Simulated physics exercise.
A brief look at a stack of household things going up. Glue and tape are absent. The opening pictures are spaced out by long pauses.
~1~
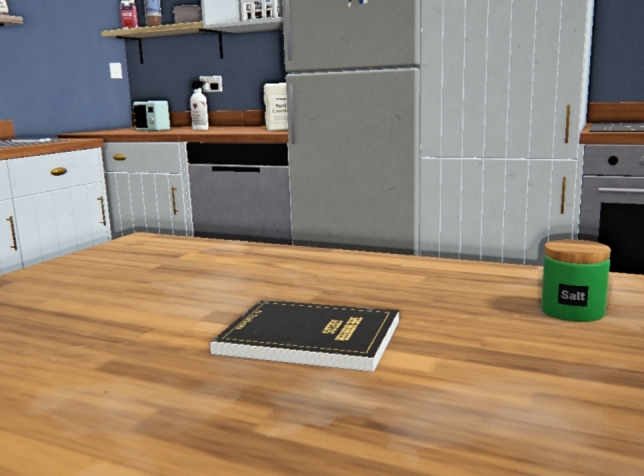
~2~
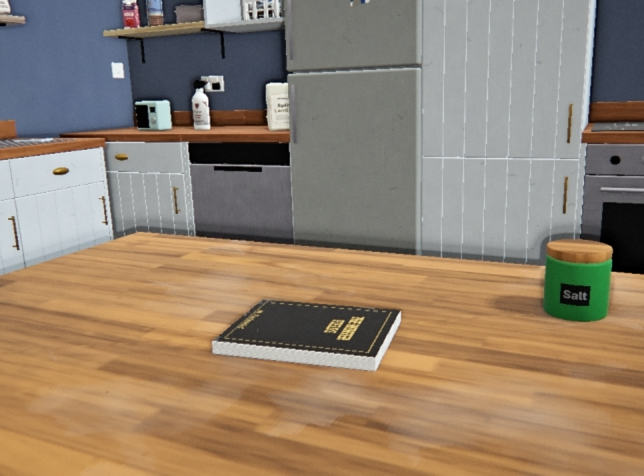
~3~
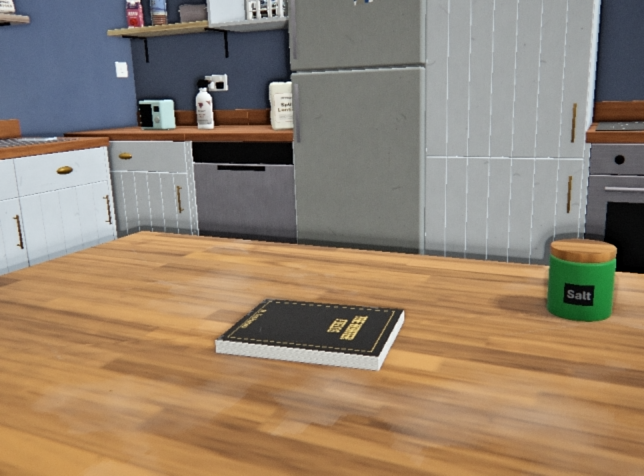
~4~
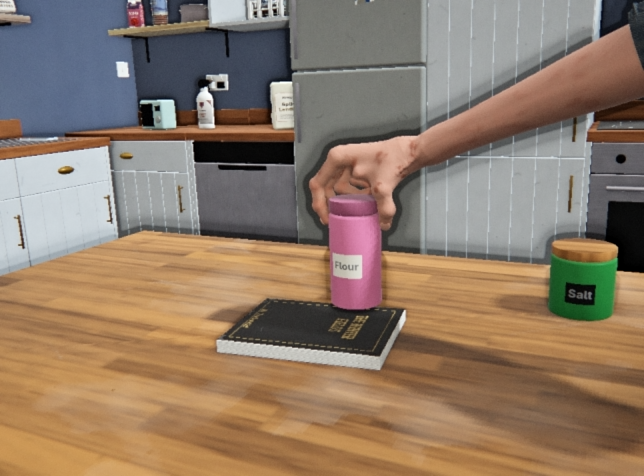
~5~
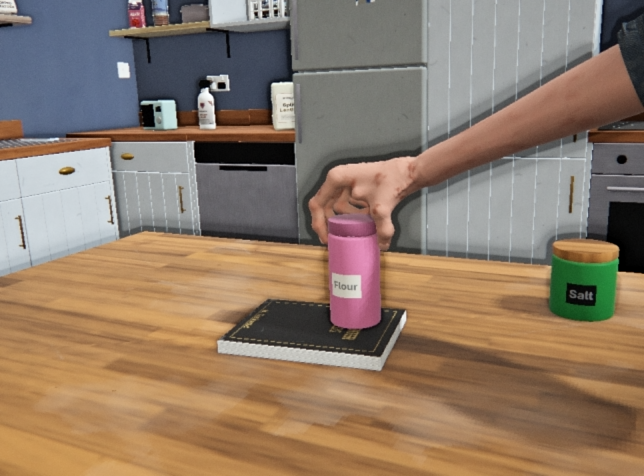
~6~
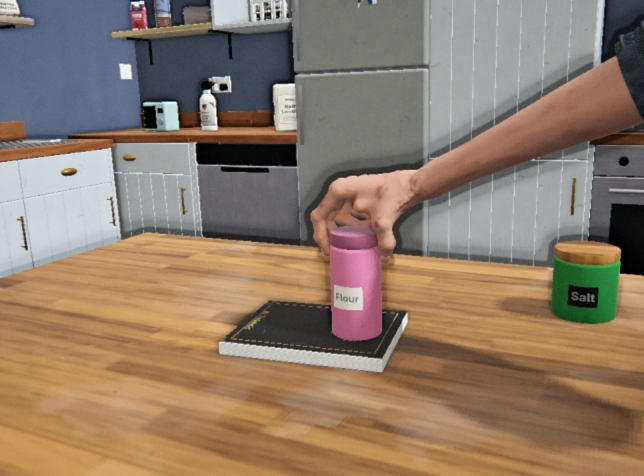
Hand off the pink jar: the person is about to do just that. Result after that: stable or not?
Stable.
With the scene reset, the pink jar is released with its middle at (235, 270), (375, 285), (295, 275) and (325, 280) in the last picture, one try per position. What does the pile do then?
In the first case the pile topples, in the second it remains standing, in the third it remains standing and in the fourth it remains standing.
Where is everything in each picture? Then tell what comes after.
In the first frame, the last thing is not in view yet; green jar (575, 280).
In the second frame, the last thing is not in view yet; green jar (577, 279).
In the third frame, the last thing is not in view yet; green jar (581, 279).
The fourth frame shows coming down; pink jar (355, 251); green jar (582, 278).
The fifth frame shows coming down; pink jar (354, 270); green jar (583, 279).
The sixth frame shows in place under the hand; pink jar (356, 282); green jar (585, 281).
Then, 0.50 s later than the last frame, all is still.
Then, 0.90 s later than the last frame, pink jar resting near (356, 282).
When it is over, all 3 as before. End places, in pixels of the last picture, pink jar near (356, 282). The pile keeps its balance.
